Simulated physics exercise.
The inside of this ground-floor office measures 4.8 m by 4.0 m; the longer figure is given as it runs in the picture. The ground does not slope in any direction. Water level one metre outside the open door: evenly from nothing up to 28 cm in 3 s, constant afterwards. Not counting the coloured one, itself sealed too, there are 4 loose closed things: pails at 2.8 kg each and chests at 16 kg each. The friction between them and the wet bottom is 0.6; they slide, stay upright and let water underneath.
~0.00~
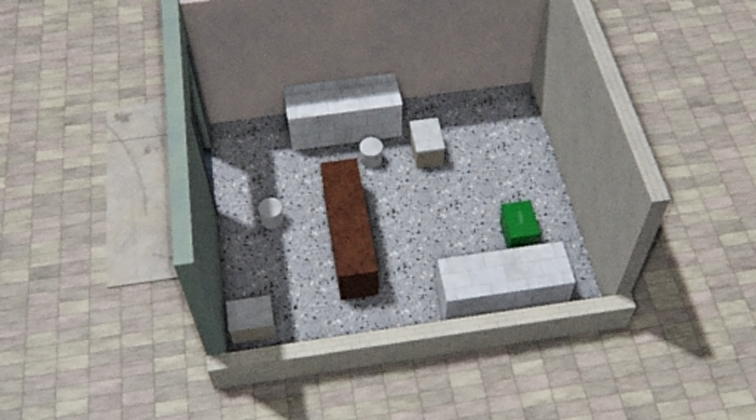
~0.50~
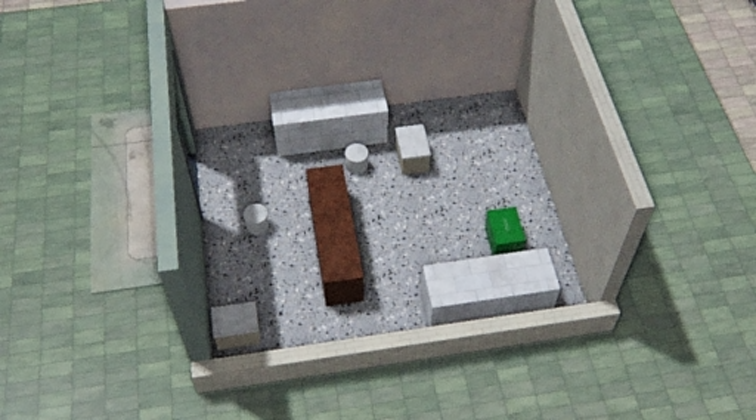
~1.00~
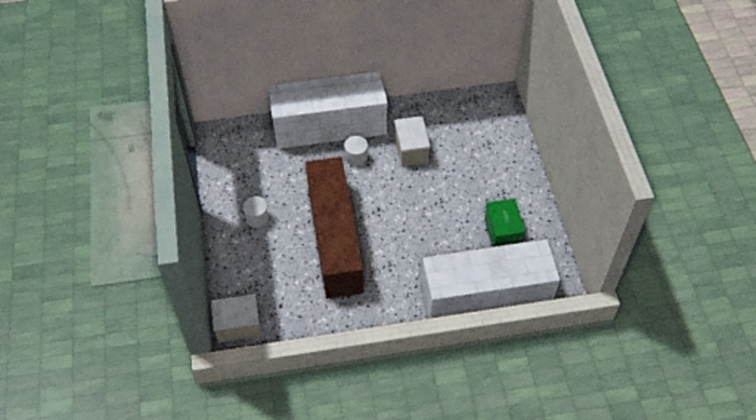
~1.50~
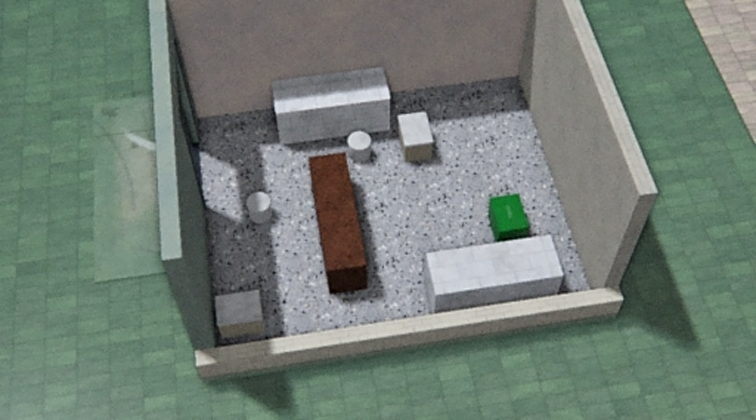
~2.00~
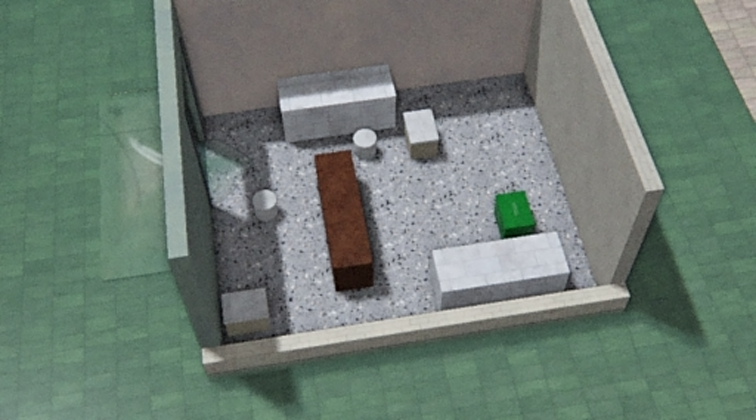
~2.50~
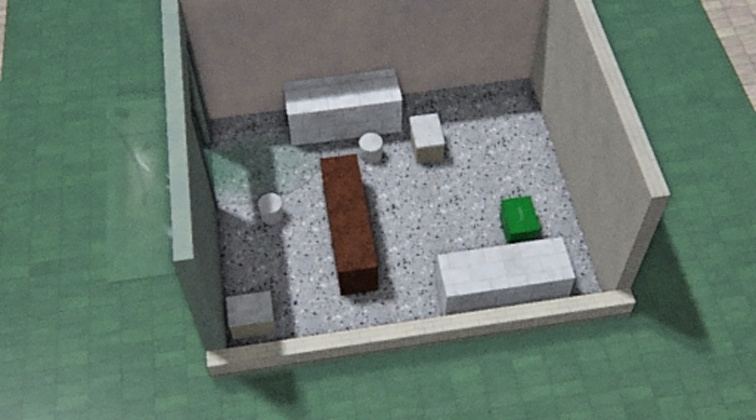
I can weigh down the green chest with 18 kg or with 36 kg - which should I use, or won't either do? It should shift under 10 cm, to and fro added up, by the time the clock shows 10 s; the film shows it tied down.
Go with the heavier one.
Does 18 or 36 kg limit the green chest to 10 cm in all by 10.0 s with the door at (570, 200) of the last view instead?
Okay, so both masses fail.
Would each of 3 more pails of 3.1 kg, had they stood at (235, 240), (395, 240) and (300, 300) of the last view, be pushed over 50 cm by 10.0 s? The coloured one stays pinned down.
Answer by position: Outside the range; inside the range; outside the range.
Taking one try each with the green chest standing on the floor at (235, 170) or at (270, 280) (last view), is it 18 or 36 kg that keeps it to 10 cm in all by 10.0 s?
Well, at the first spot no weight will do, and at the second you need the heavier weight.
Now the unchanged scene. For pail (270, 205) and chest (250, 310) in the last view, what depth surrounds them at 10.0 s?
Depths: Near 8 cm, then near 11 cm.
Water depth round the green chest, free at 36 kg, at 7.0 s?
Something like 3 centimetres.
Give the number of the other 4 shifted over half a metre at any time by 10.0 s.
The answer here is 4.
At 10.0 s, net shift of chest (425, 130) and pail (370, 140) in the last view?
They've ended up 250 cm and 150 cm away, in that order.
After 3.5 s the green chest would be 0 cm from its start with 18 kg and 0 cm from its start with 36 kg; 0 cm of water round it then.
After 4.5 s the green chest would be 0 cm from its start with 18 kg and 0 cm from its start with 36 kg; 0 cm of water round it then.
After 7.0 s the green chest would be 0 cm from its start with 18 kg and 0 cm from its start with 36 kg; 3 cm of water round it then.
After 10.0 s the green chest would be 30 cm from its start with 18 kg and 0 cm from its start with 36 kg; 9 cm of water round it then.
